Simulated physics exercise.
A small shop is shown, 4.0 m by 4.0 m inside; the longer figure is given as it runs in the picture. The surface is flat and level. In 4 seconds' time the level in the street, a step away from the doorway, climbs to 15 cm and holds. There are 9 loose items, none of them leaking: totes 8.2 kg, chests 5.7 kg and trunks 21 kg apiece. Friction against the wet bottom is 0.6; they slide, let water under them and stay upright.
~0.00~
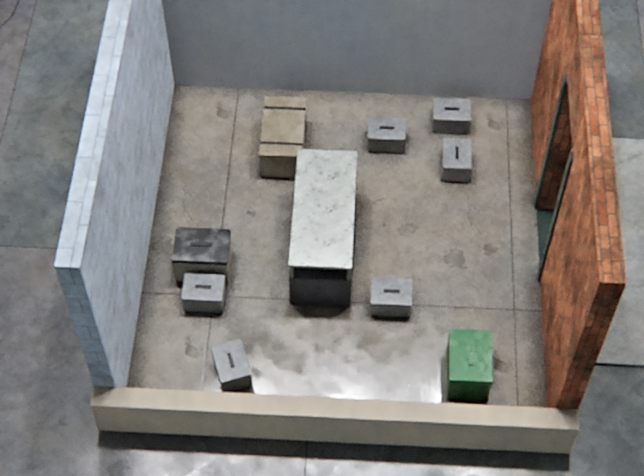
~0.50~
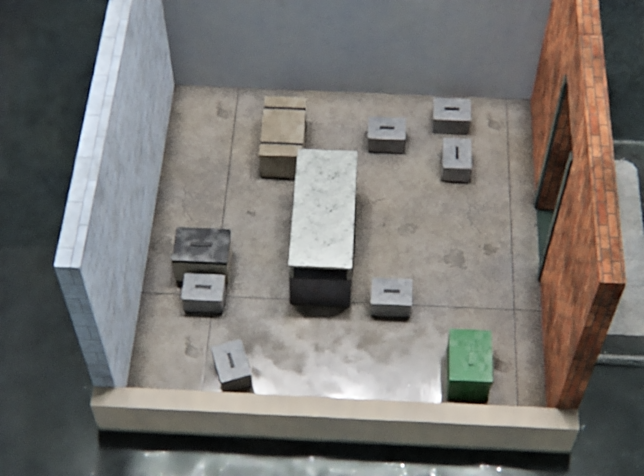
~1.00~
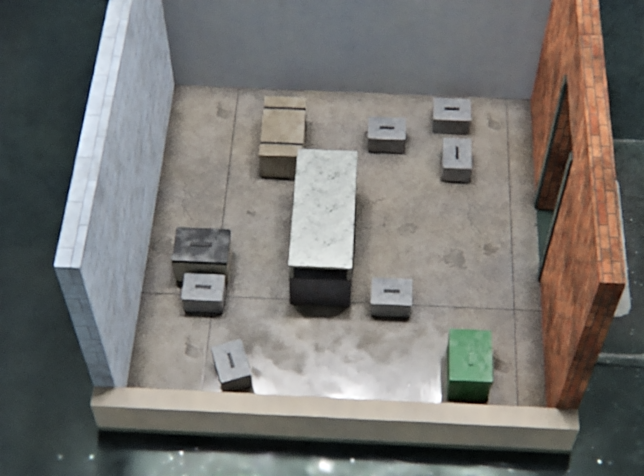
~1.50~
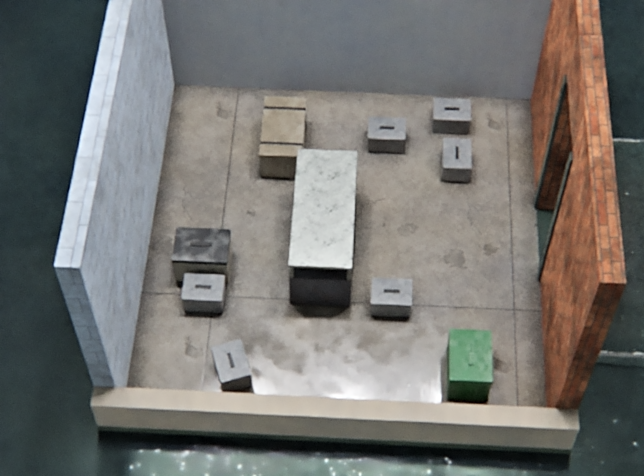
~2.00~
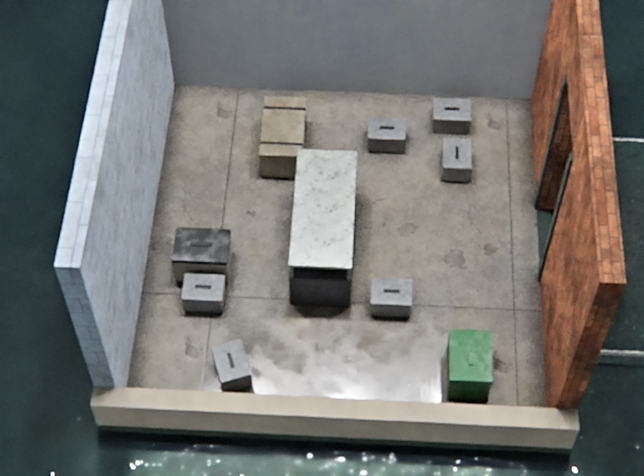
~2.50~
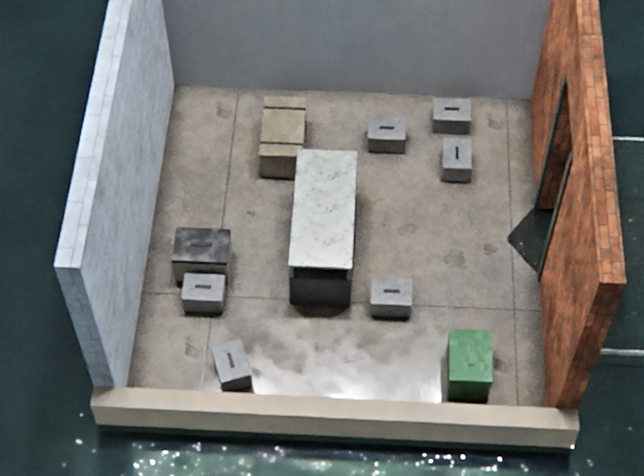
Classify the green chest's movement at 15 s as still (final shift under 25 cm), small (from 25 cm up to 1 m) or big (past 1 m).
Small.
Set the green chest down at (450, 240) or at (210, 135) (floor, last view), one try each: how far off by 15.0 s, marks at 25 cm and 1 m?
Results in order: It ends up well away; it covers a small distance.
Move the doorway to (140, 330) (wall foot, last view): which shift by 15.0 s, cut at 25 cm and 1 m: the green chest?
Then the green chest would have gone a long way.
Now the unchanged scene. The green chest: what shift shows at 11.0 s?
Roughly 20 cm.
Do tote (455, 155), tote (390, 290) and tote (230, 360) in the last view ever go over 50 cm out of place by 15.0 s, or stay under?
In turn: Within, beyond, within.
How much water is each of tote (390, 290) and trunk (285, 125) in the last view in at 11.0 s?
First roughly 5 cm, second roughly 3 cm.
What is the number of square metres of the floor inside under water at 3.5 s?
At that time the wet patch spans about 1.5 m2.
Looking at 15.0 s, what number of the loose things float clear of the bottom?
The count is 3.
After 3.5 s the green chest is near (471, 355), 0.0 m from its start, aground; 0 afloat.
After 6.8 s the green chest is near (471, 355), 0.0 m from its start, aground; 0 afloat.
After 11.0 s the green chest is near (478, 374), 0.2 m from its start, afloat; 1 afloat.
After 15.0 s the green chest is near (503, 292), 0.8 m from its start, afloat; 3 afloat.
